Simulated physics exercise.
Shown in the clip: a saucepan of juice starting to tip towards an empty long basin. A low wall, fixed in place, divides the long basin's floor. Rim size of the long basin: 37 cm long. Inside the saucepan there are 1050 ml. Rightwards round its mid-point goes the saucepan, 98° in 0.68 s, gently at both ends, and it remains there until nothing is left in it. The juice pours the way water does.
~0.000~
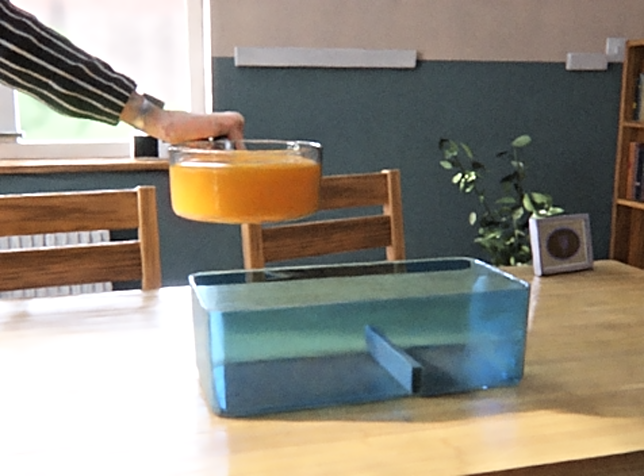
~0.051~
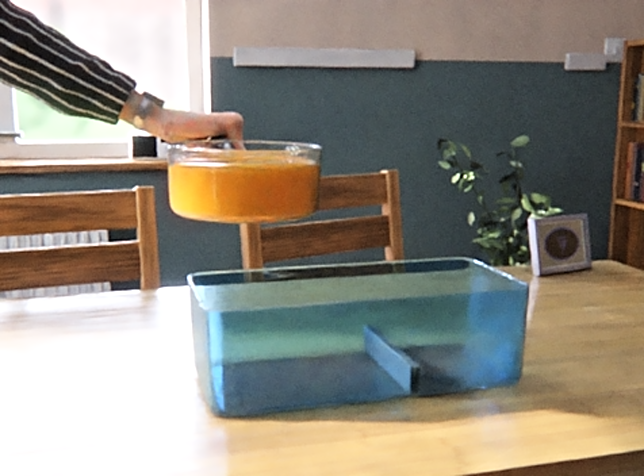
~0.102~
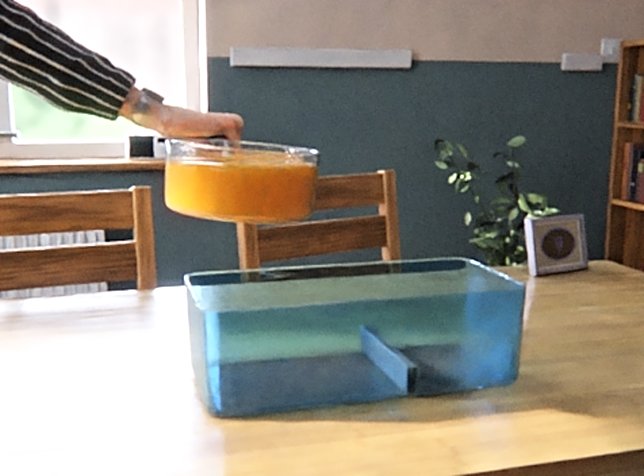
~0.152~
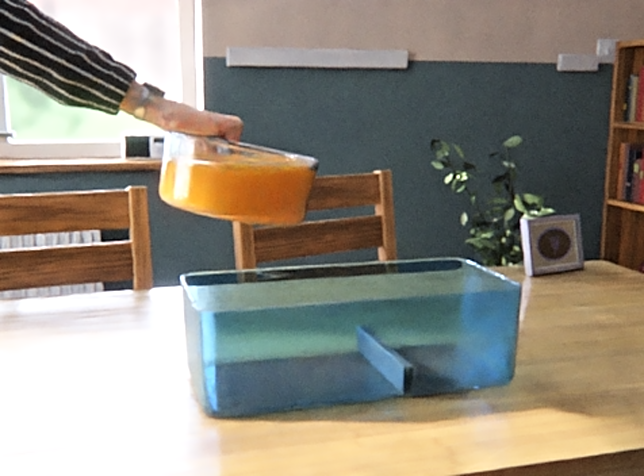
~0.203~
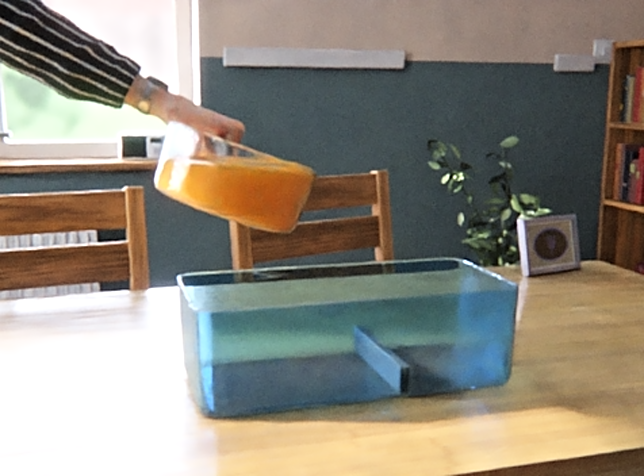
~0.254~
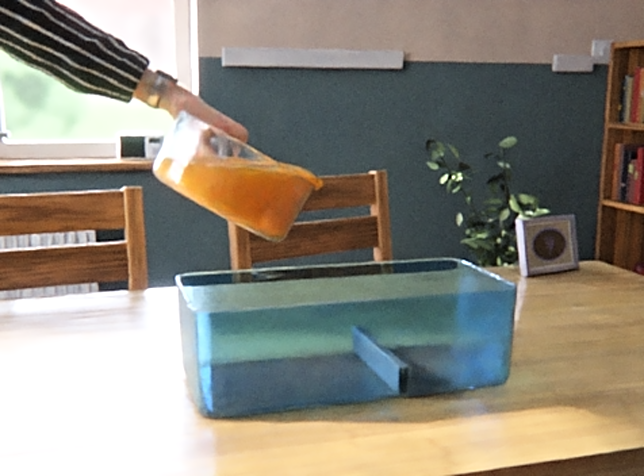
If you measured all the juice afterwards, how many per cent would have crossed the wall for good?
Around 22 per cent would have crossed.
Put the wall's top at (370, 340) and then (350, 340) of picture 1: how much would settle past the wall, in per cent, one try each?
First 40, then 60 per cent.
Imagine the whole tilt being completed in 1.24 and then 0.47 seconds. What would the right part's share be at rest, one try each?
The first try gives around 25 percent, the second around 25 percent.
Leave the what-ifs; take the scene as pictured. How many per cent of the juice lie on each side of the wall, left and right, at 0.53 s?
I'd say about 32 left and about 3 right.
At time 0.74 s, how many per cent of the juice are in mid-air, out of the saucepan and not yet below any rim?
Some 6 % is up in the air.
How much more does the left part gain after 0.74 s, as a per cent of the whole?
I'd say near 0 percent.
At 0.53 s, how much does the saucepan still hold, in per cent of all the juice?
Still held: Roughly 28 % of the total.
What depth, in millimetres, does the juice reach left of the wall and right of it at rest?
I'd expect close to 22 mm on the left and close to 12 mm on the right.
Then, 0.53 s in, the tilt is 87° and 27 per cent is still to pour, 33 is left of the wall and 3 right of it.
Then, 0.74 s in, the tilt is 98° and 7 per cent is still to pour, 73 is left of the wall and 13 right of it.
Then, 0.95 s in, the tilt is 98° and 1 per cent is still to pour, 73 is left of the wall and 20 right of it.
Then, 1.18 s in, the tilt is 98° and 0 per cent is still to pour, 73 is left of the wall and 22 right of it.
Finally, 73 per cent lies left of the wall, 22 right of it and 4 outside.
